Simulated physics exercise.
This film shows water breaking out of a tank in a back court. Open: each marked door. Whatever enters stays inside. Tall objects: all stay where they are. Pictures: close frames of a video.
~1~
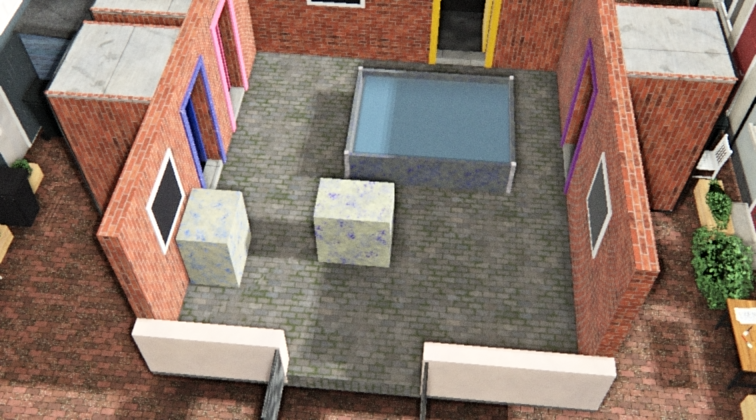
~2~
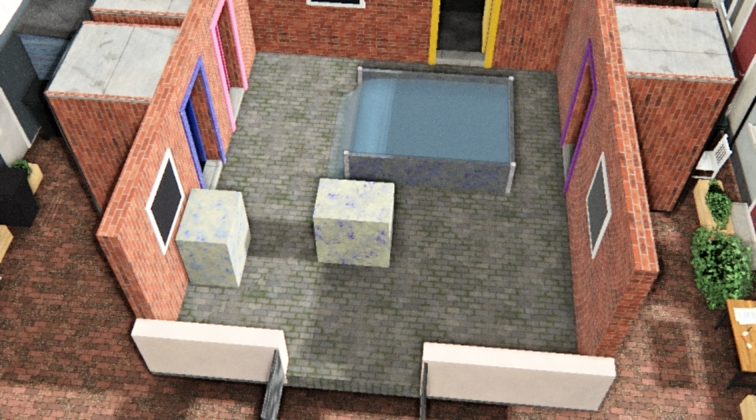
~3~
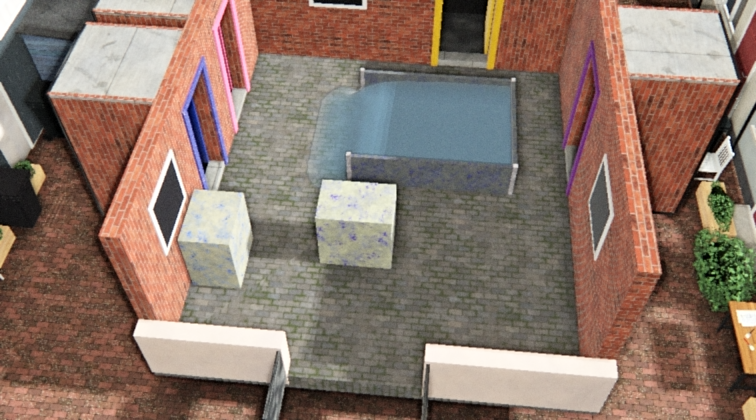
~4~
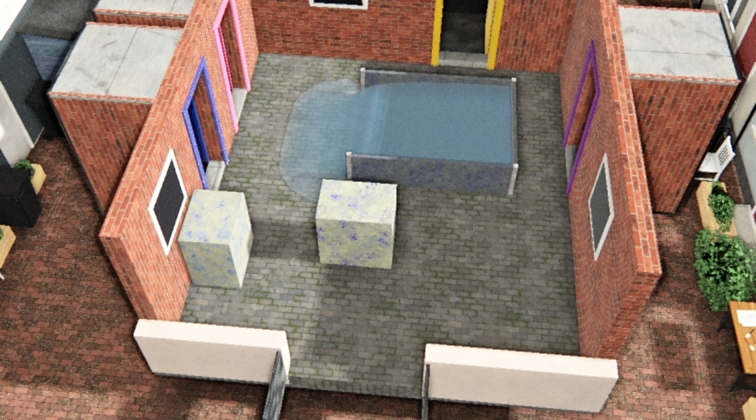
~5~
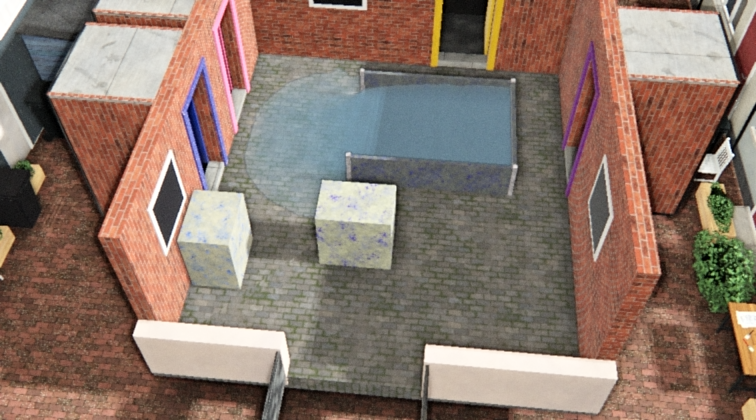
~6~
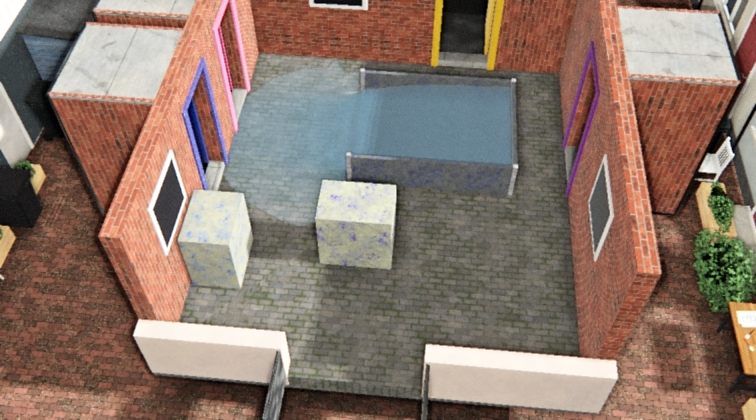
The footage shows a glass-sided tank of water standing in a brick-walled court with two speckled blocks; water pours from its left side and spreads in a widening sheet across the paving toward the blue and pink doorways.
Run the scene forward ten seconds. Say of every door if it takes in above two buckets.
My prediction: The pink door exceeds the allowance there. The blue door exceeds the allowance there. The yellow door keeps inside the allowance there. The purple door keeps inside the allowance there.
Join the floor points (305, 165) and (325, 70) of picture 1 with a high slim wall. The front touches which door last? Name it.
The door marked purple.
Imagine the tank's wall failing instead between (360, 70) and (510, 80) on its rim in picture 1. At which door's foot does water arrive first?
That one is the one in yellow.
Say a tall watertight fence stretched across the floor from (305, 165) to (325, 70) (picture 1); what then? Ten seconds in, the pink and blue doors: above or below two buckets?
Pink stays within, blue stays within.
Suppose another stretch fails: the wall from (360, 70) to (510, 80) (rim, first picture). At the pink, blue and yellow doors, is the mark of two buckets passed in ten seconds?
The pink door exceeds the limit, the blue door falls short and the yellow door exceeds the limit.
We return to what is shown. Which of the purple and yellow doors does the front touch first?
I'd say it's the yellow one.
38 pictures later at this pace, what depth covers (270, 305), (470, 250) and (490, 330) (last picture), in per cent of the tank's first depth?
Readings in sequence: 6, 2, 0 percent.
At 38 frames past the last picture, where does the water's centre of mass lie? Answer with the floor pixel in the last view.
I reckon somewhere around (352, 157).
A moment on, water covers 30 % of the floor; the pink door over two buckets in, the blue door under two buckets in, the yellow door not reached, the purple door not reached.
Next, water covers 30 % of the floor; the pink door far over two buckets in, the blue door over two buckets in, the yellow door not reached, the purple door not reached.
Then, water covers 45 % of the floor; the pink door far over two buckets in, the blue door far over two buckets in, the yellow door not reached, the purple door not reached.
Later, water covers 75 % of the floor; the pink door far over two buckets in, the blue door far over two buckets in, the yellow door wet at the sill, nothing in, the purple door wet at the sill, nothing in.
In the end, water covers 90 % of the floor; the pink door far over two buckets in, the blue door far over two buckets in, the yellow door wet at the sill, nothing in, the purple door wet at the sill, nothing in.
